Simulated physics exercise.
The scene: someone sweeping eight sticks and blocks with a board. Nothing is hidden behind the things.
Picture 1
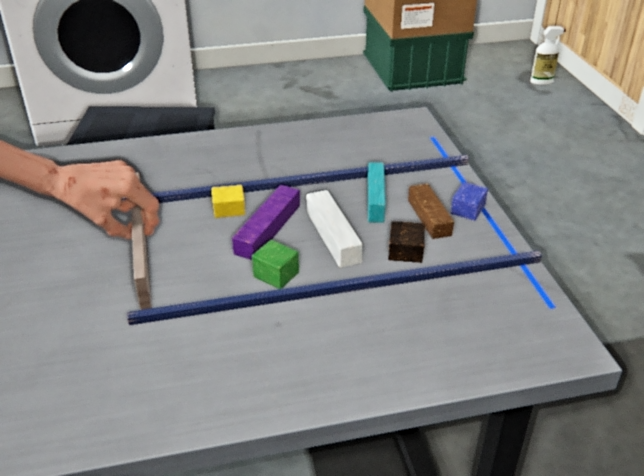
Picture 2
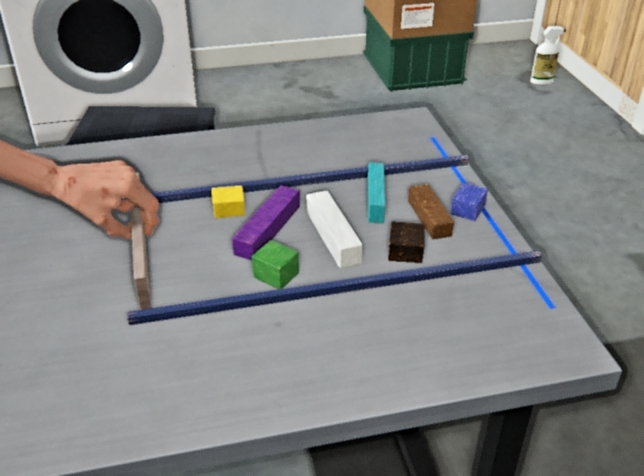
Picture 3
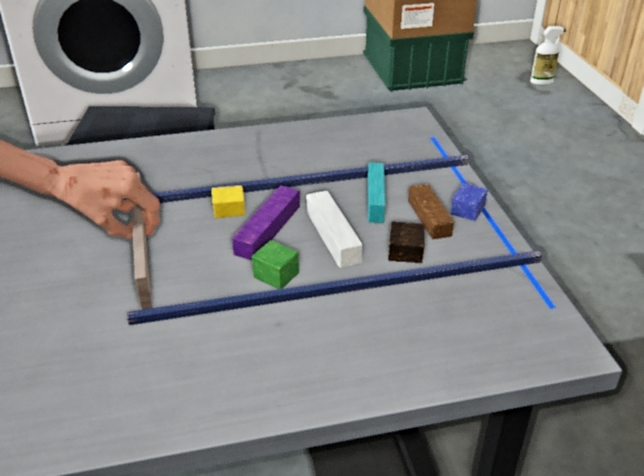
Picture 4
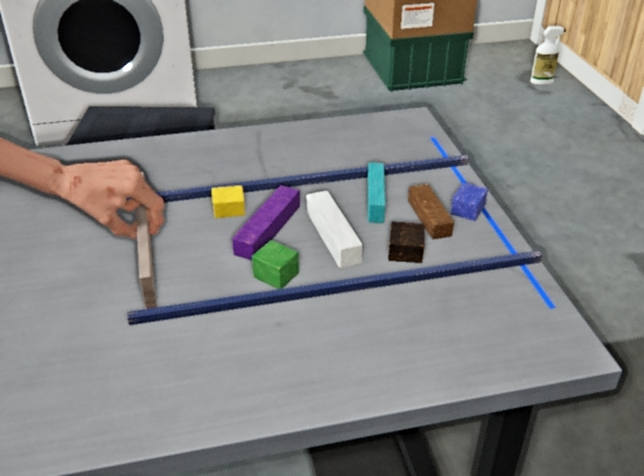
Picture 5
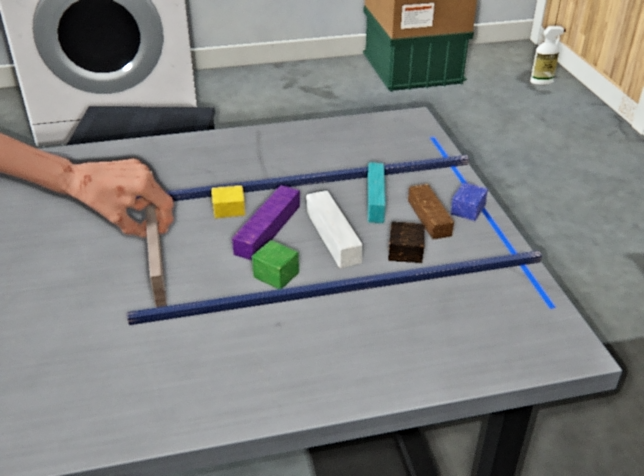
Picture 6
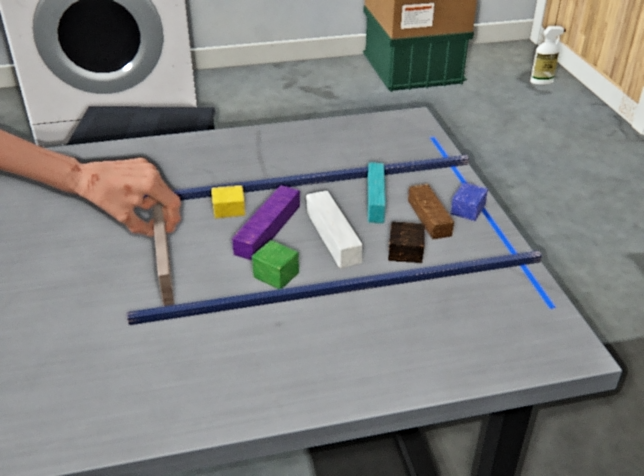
In a room with a washing machine against the far wall, a grey table is seen from above at an angle. Between two dark blue rails lie yellow, purple, green, white, turquoise, black, brown and blue blocks and bars, with blue tape at the right. A hand at the left holds an upright board still, then slides it slightly right, touching no blocks, while the camera stays fixed.
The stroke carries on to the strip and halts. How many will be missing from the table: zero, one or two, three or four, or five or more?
The number that fall off is five or more.
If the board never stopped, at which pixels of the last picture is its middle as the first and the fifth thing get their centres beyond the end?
Its middle is around (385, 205) and later (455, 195).
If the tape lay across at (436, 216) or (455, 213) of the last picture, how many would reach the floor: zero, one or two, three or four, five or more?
One after another: Either three or four; 3 or 4.
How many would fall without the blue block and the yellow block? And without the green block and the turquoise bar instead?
It would be 4 and 5.
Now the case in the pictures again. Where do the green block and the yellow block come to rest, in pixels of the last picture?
Near (528, 238) and (475, 170).
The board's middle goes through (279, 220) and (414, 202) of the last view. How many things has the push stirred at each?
At the one place 4, at the other 8.
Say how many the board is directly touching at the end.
In contact: 2.
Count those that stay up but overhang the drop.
2 of them.
Early on, none off yet; blue block at rest near (469, 202); brown bar at rest near (430, 211); black block at rest near (407, 242).
Finally, the number that fall off is five or more; lost, purple bar, white bar, turquoise bar, black block, brown bar and blue block.
